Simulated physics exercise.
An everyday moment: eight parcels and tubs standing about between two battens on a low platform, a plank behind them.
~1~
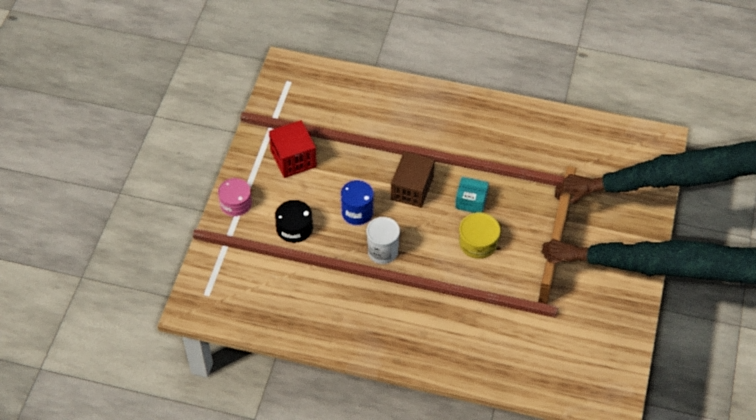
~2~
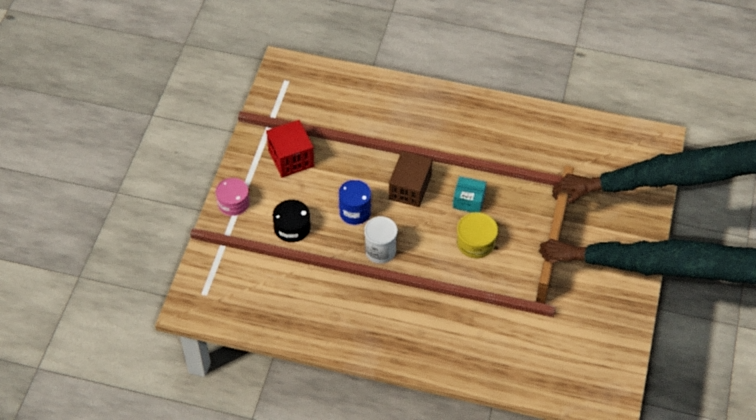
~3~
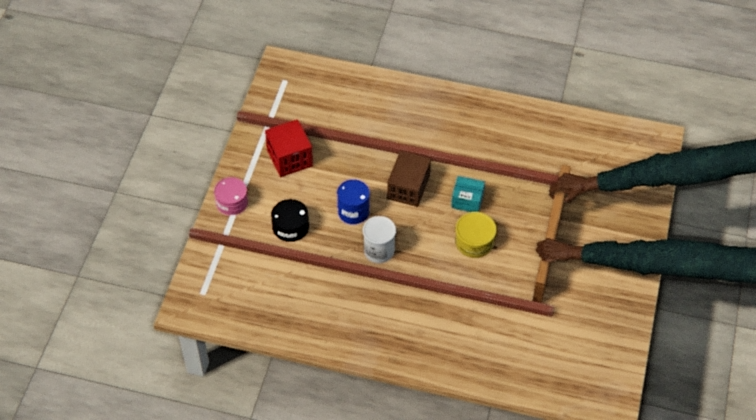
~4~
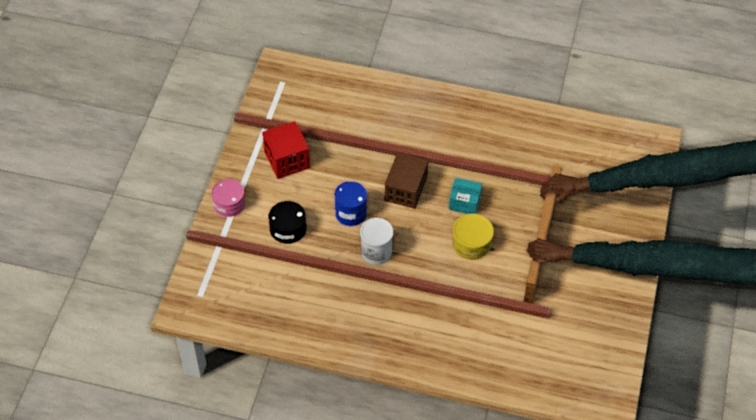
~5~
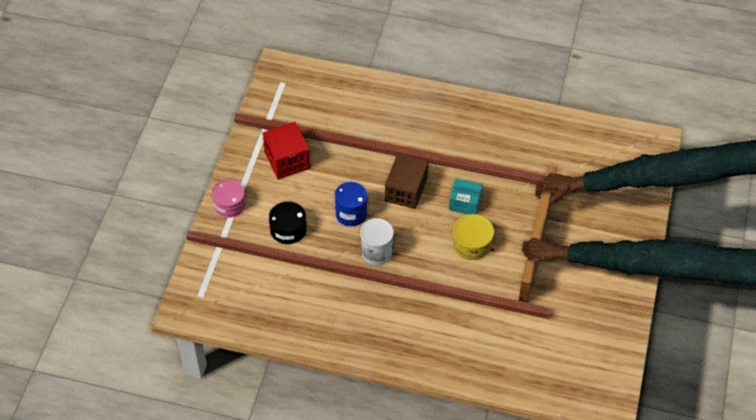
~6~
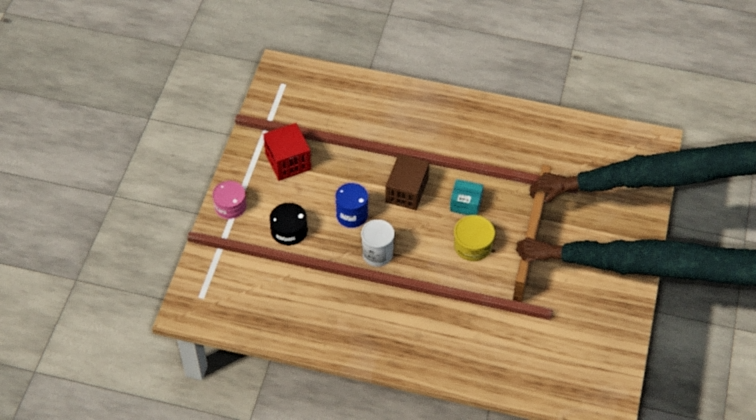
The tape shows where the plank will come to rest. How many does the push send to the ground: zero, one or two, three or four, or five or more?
In the end the number that fall off is five or more.
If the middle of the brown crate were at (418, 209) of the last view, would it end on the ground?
It goes over.
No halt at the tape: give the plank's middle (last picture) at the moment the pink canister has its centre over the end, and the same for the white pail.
Its middle is around (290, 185) and around (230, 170).
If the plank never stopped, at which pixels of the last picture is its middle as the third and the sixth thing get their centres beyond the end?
First at (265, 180), next at (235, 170).
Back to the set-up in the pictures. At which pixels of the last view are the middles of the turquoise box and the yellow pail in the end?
Near (241, 152) and (222, 185).
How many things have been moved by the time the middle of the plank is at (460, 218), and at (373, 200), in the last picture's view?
At the one place 2, at the other 5.
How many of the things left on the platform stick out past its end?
That would be 1.
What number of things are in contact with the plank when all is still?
It touches 3.
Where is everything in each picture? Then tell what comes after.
Pink canister (235, 197); red crate (293, 149); black canister (294, 221); plank (557, 235); tape (250, 183), in the first frame.
Red crate (290, 149); yellow pail (477, 236), in the second frame.
Black canister (290, 220); white pail (379, 240), in the third frame.
Pink canister (229, 198); blue canister (351, 204), in the fourth frame.
Red crate (287, 151); plank (538, 234), in the fifth frame.
Pink canister (230, 200); red crate (287, 152); black canister (289, 224); plank (532, 233); tape (245, 185), in the sixth frame.
Soon after, none off yet; pink canister at rest near (230, 200); red crate at rest near (287, 152); black canister at rest near (289, 224).
After that, none off yet; pink canister at rest near (230, 200); red crate displaced a little near (269, 147); black canister displaced a little near (282, 222).
In the end, the number that fall off is five or more; gone, brown crate, blue canister, black canister, red crate and pink canister.
